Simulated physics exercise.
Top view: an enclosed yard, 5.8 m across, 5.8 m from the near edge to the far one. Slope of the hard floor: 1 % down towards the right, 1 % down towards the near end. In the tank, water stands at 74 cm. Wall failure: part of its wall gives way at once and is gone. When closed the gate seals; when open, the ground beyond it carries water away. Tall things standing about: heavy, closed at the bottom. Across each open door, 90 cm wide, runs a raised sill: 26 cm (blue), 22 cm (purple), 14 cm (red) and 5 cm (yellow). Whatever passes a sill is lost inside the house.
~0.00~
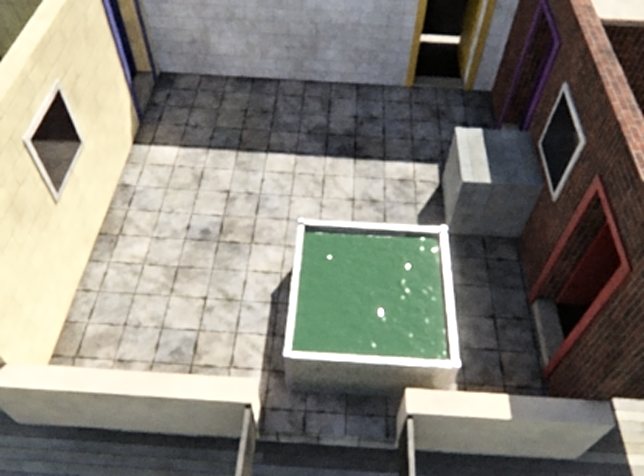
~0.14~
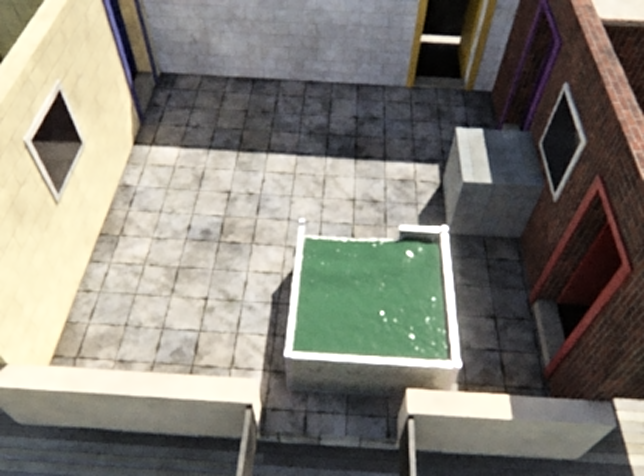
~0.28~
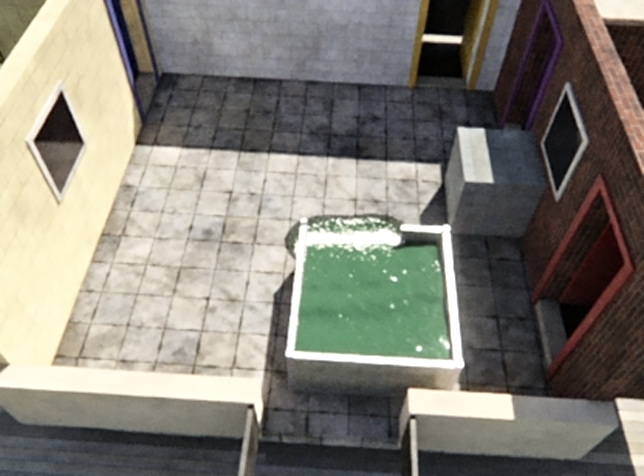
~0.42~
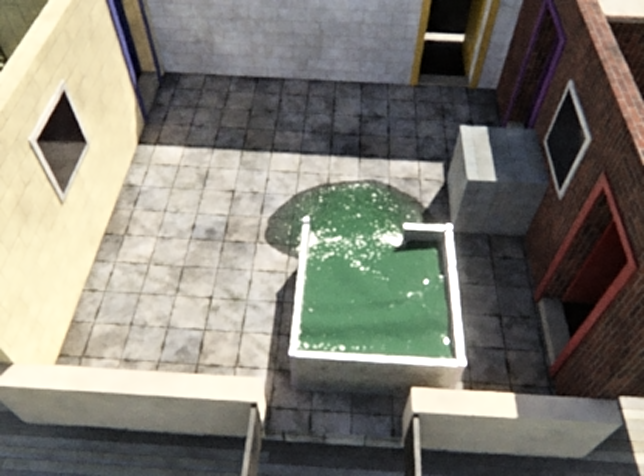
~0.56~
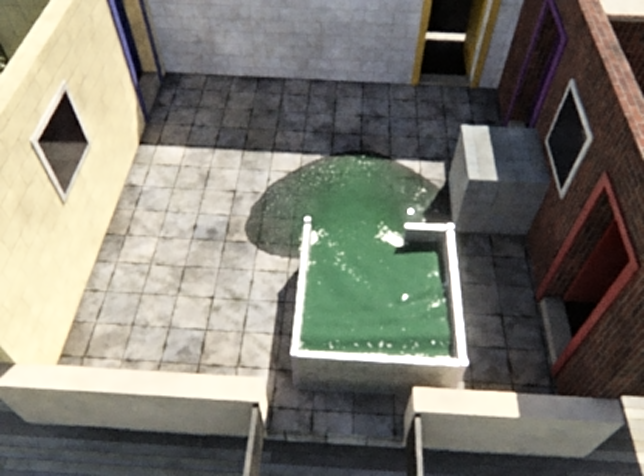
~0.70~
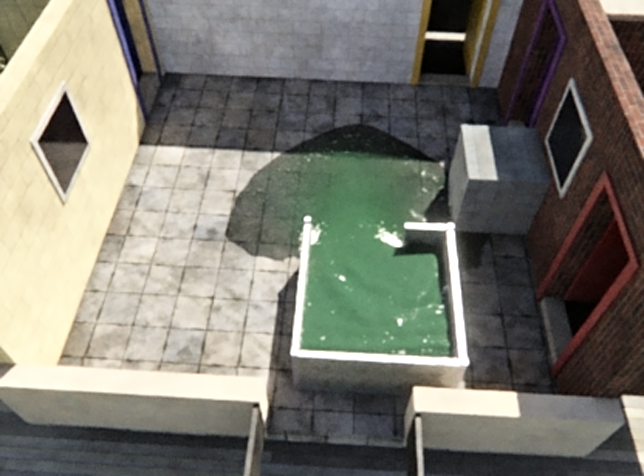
A paved, walled yard is seen from high above, with a cream wall on the left and a brick wall on the right. A white-rimmed tank of green water stands near the front, a grey block behind it to the right. Part of the tank's far wall vanishes, and water pours through the gap, foaming, then fans out across the tiles toward the back as the view shifts very slightly.
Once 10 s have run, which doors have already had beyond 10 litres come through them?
At the end, the blue door lets in less than the limit, the purple door lets in less than the limit, the red door lets in less than the limit, the yellow door lets in more than the limit.
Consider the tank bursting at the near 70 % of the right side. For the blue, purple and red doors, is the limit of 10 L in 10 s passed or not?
Then: Blue below, purple below, red over.
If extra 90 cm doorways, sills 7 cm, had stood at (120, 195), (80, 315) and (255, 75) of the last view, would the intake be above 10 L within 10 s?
In that order: Under, below, above.
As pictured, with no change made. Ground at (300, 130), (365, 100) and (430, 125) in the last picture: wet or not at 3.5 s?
Soaked, soaked, soaked.
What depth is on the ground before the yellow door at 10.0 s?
Roughly 8.0 centimetres.
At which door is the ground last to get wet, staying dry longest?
That's the red door.
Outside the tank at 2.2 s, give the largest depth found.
About 26 cm at most.
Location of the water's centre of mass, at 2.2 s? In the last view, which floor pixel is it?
Near (345, 202).
After 1.4 s water covers 45 % of the floor and is deepest (34 cm) near (344, 253); blue door not reached, purple door not reached, red door not reached, yellow door 5 cm at the sill, 0 L in.
After 2.2 s water covers 55 % of the floor and is deepest (26 cm) near (341, 90); blue door not reached, purple door 2 cm at the sill, 0 L in, red door not reached, yellow door 20 cm at the sill, 44 L in.
After 3.5 s water covers 55 % of the floor and is deepest (22 cm) near (489, 90); blue door 19 cm at the sill, 0 L in, purple door 11 cm at the sill, 0 L in, red door not reached, yellow door 15 cm at the sill, 132 L in.
After 6.0 s water covers 80 % of the floor and is deepest (16 cm) near (504, 174); blue door 6 cm at the sill, 0 L in, purple door 13 cm at the sill, 0 L in, red door 1 cm at the sill, 0 L in, yellow door 11 cm at the sill, 201 L in.
After 10.0 s water covers 95 % of the floor and is deepest (13 cm) near (127, 397); blue door 5 cm at the sill, 1 L in, purple door 10 cm at the sill, 0 L in, red door 5 cm at the sill, 0 L in, yellow door 8 cm at the sill, 231 L in.
